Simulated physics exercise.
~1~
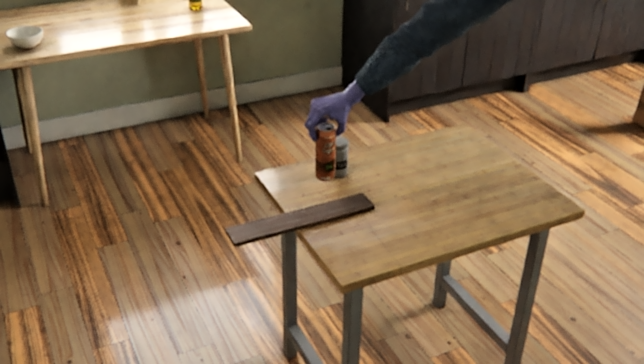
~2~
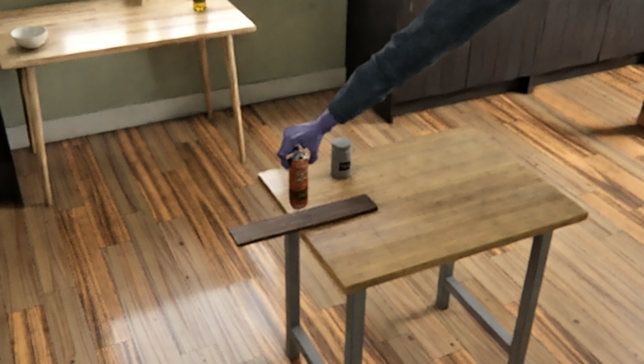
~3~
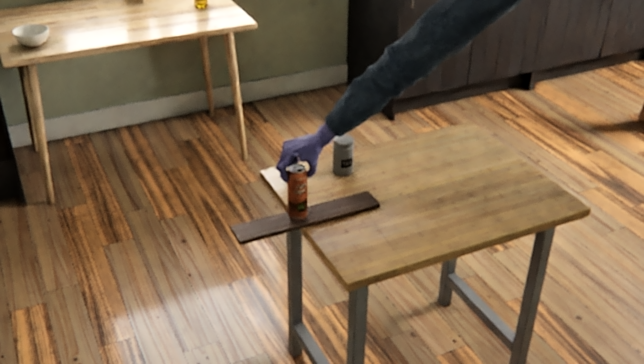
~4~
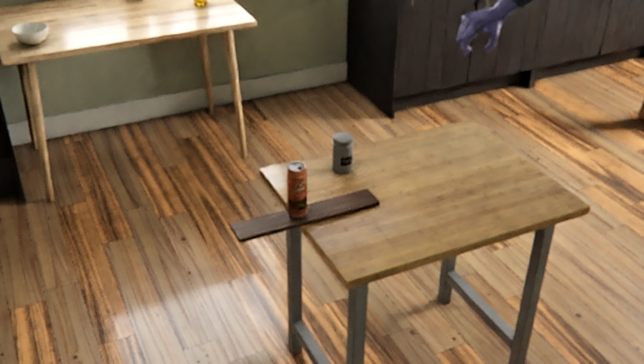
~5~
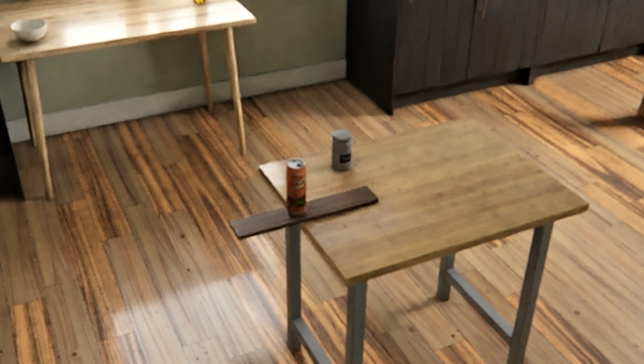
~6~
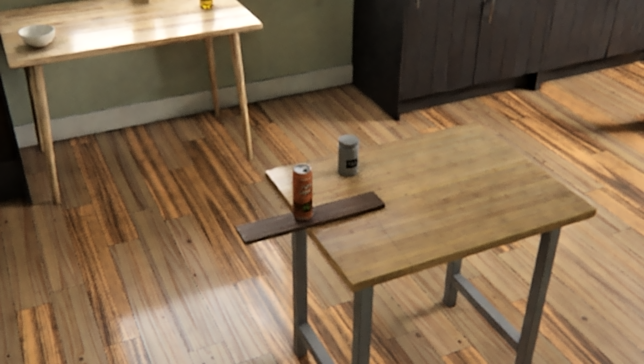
Orange can being set by a gloved hand onto a brown board jutting over a table's edge, staying upright as the hand withdraws.
